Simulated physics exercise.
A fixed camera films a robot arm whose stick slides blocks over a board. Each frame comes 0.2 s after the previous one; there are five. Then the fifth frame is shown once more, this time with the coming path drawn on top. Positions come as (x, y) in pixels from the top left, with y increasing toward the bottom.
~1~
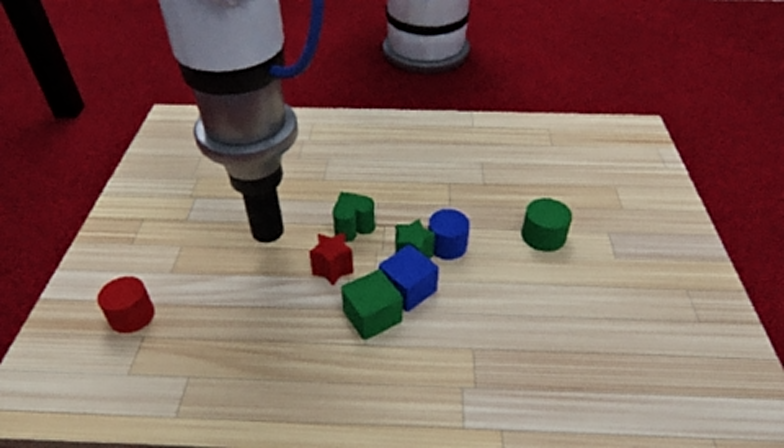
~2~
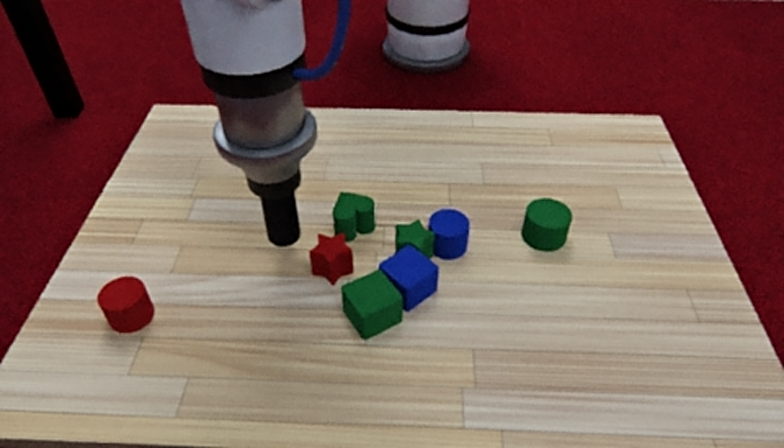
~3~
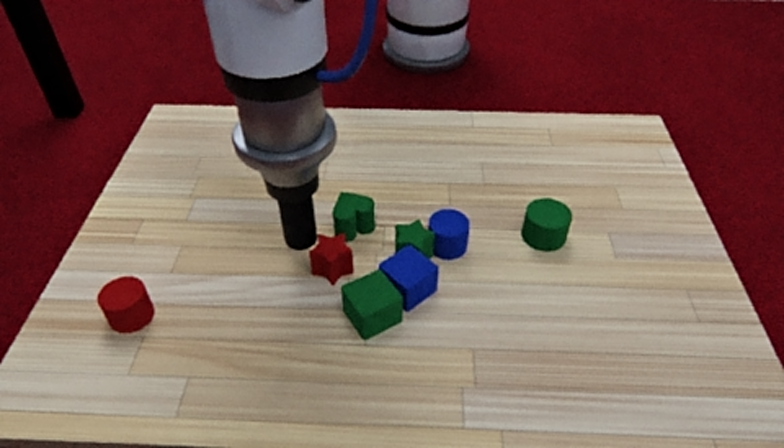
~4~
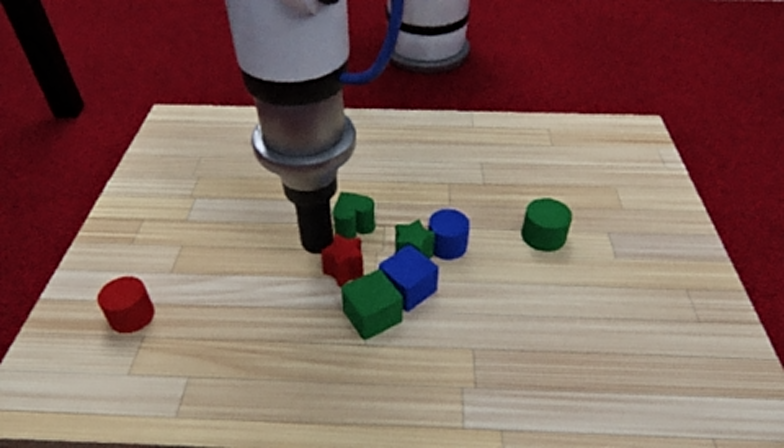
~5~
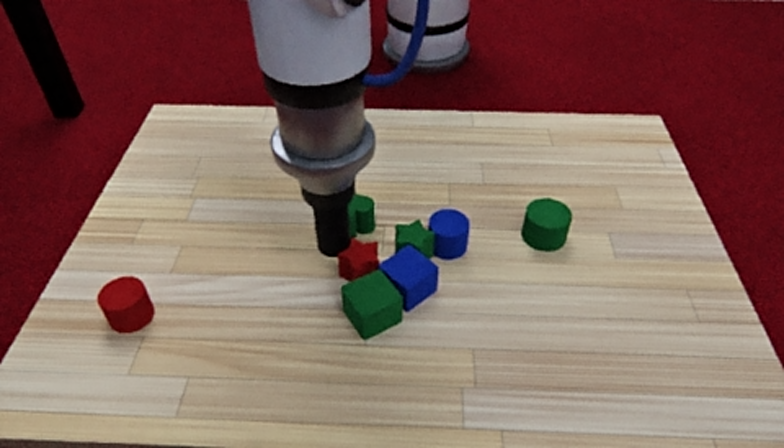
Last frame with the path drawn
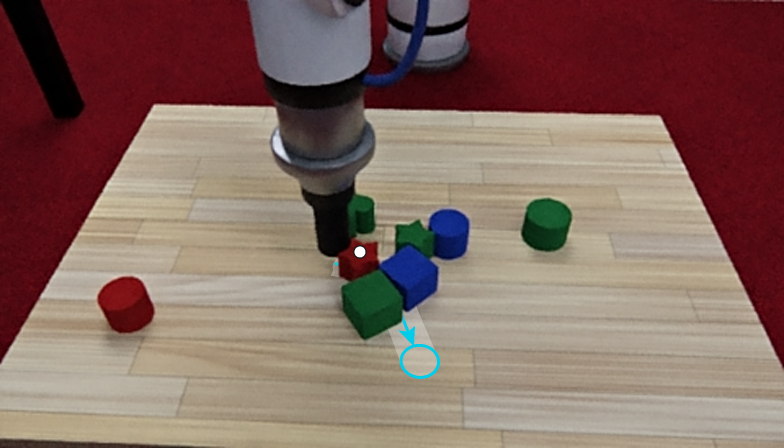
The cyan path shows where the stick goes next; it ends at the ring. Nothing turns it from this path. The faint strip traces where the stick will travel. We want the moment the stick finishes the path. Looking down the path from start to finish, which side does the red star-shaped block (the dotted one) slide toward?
Out to the left.
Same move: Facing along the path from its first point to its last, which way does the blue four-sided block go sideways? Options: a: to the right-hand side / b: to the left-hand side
b
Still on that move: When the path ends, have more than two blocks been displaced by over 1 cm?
Yes, that is what happens.
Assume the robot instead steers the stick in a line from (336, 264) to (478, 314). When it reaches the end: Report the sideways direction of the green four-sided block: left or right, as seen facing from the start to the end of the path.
It slides rightward.
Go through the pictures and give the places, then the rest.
Stick's lower end at (268, 233); red star-shaped block at (331, 246); green four-sided block at (372, 292); blue four-sided block at (409, 266); green star-shaped block at (413, 233), in the first picture.
Stick at (285, 237); blocks still, in the second picture.
Stick at (301, 240); blocks still, in the third picture.
Stick at (318, 244); red star-shaped block at (343, 248), in the fourth picture.
Stick at (334, 247); red star-shaped block at (360, 252); green four-sided block at (372, 292); blue four-sided block at (409, 266); green star-shaped block at (413, 233), in the fifth picture.
Drawn move, from (336, 264) via (380, 279) and (402, 316), ending at (420, 361); the dot is on the red star-shaped block.
The first path, step by step. One third of the way, stick at (380, 263); red star-shaped block at (401, 275), turned 20° clockwise; green four-sided block at (381, 308), turned 40° clockwise; blue four-sided block at (442, 282), turned 35° anticlockwise.
Two thirds of the way, stick at (402, 301); red star-shaped block at (434, 308); green four-sided block at (384, 325), turned 70° clockwise; blue four-sided block at (476, 300), turned 60° anticlockwise.
At the end, stick at (421, 345); red star-shaped block at (456, 333), turned 40° anticlockwise; green four-sided block at (377, 349), turned 100° clockwise; blue four-sided block at (486, 303), turned 80° anticlockwise; green star-shaped block still.
